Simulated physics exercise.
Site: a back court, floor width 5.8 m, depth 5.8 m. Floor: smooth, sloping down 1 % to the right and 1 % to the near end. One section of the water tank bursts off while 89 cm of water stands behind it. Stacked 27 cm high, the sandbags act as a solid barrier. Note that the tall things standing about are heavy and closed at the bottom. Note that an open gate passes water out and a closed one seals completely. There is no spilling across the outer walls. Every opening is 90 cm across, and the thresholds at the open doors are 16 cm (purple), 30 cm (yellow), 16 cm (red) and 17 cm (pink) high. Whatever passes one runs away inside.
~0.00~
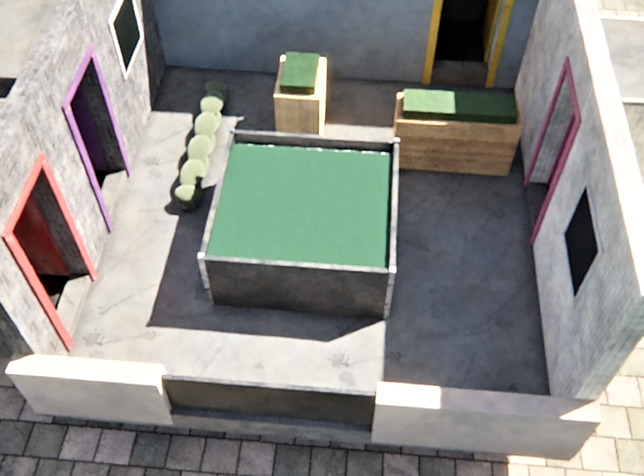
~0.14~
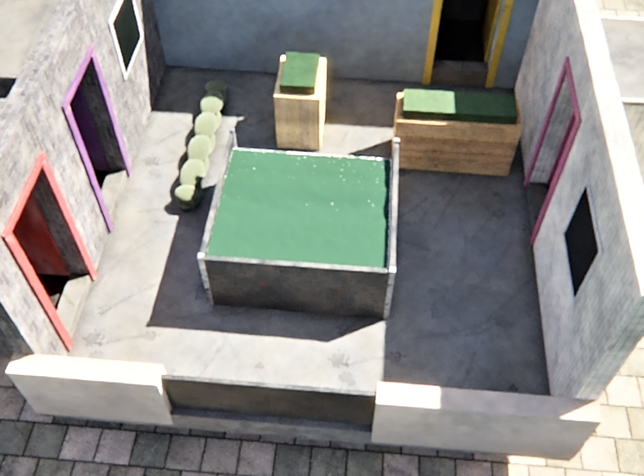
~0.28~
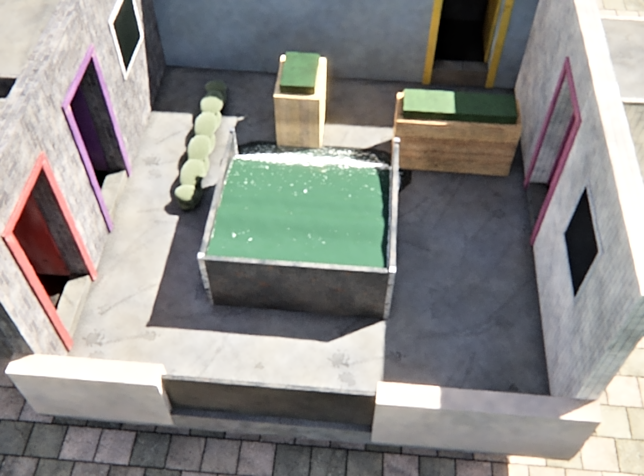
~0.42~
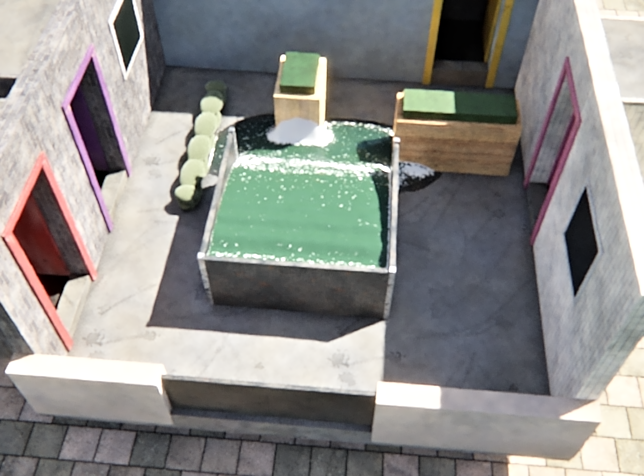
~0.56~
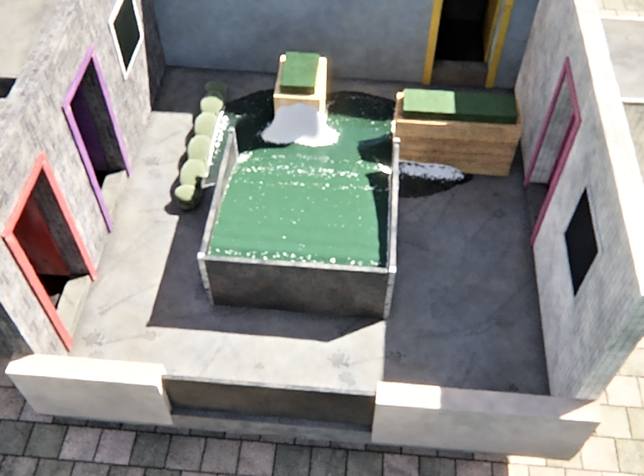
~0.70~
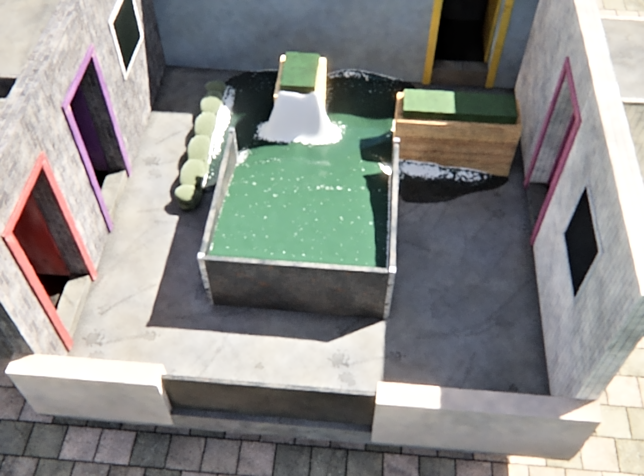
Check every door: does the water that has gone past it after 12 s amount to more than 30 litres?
Purple door: It does not. Yellow door: It does not. Red door: It does not. Pink door: It does not.
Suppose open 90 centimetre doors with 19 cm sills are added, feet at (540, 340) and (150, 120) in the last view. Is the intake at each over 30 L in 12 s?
The first doorway stays inside and the second stays inside.
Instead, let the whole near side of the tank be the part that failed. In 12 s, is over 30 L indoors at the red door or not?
Red: Exceeds.
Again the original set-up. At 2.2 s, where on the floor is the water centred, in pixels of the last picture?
About (322, 153).
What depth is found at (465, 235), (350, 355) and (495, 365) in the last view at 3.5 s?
3, 0, 6 cm.
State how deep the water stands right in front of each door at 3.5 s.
You'd see purple at 11 cm, yellow at 24 cm, red at 3 cm and pink at 18 cm.
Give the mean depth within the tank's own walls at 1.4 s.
Some 41 cm on average.
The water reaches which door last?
That would be the red door.
After 1.4 s water covers 40 % of the floor and is deepest (57 cm) near (392, 161); purple door not reached, yellow door 24 cm at the sill, 0 L in, red door not reached, pink door 12 cm at the sill, 0 L in.
After 2.2 s water covers 50 % of the floor and is deepest (52 cm) near (296, 75); purple door not reached, yellow door 22 cm at the sill, 0 L in, red door not reached, pink door 11 cm at the sill, 0 L in.
After 3.5 s water covers 75 % of the floor and is deepest (38 cm) near (509, 120); purple door 11 cm at the sill, 0 L in, yellow door 24 cm at the sill, 1 L in, red door 3 cm at the sill, 0 L in, pink door 18 cm at the sill, 9 L in.
After 7.0 s water covers 90 % of the floor and is deepest (22 cm) near (303, 406); purple door 4 cm at the sill, 0 L in, yellow door 17 cm at the sill, 2 L in, red door 10 cm at the sill, 1 L in, pink door 14 cm at the sill, 10 L in.
After 12.0 s water covers 95 % of the floor and is deepest (20 cm) near (515, 179); purple door 13 cm at the sill, 0 L in, yellow door 13 cm at the sill, 3 L in, red door 16 cm at the sill, 2 L in, pink door 15 cm at the sill, 11 L in.
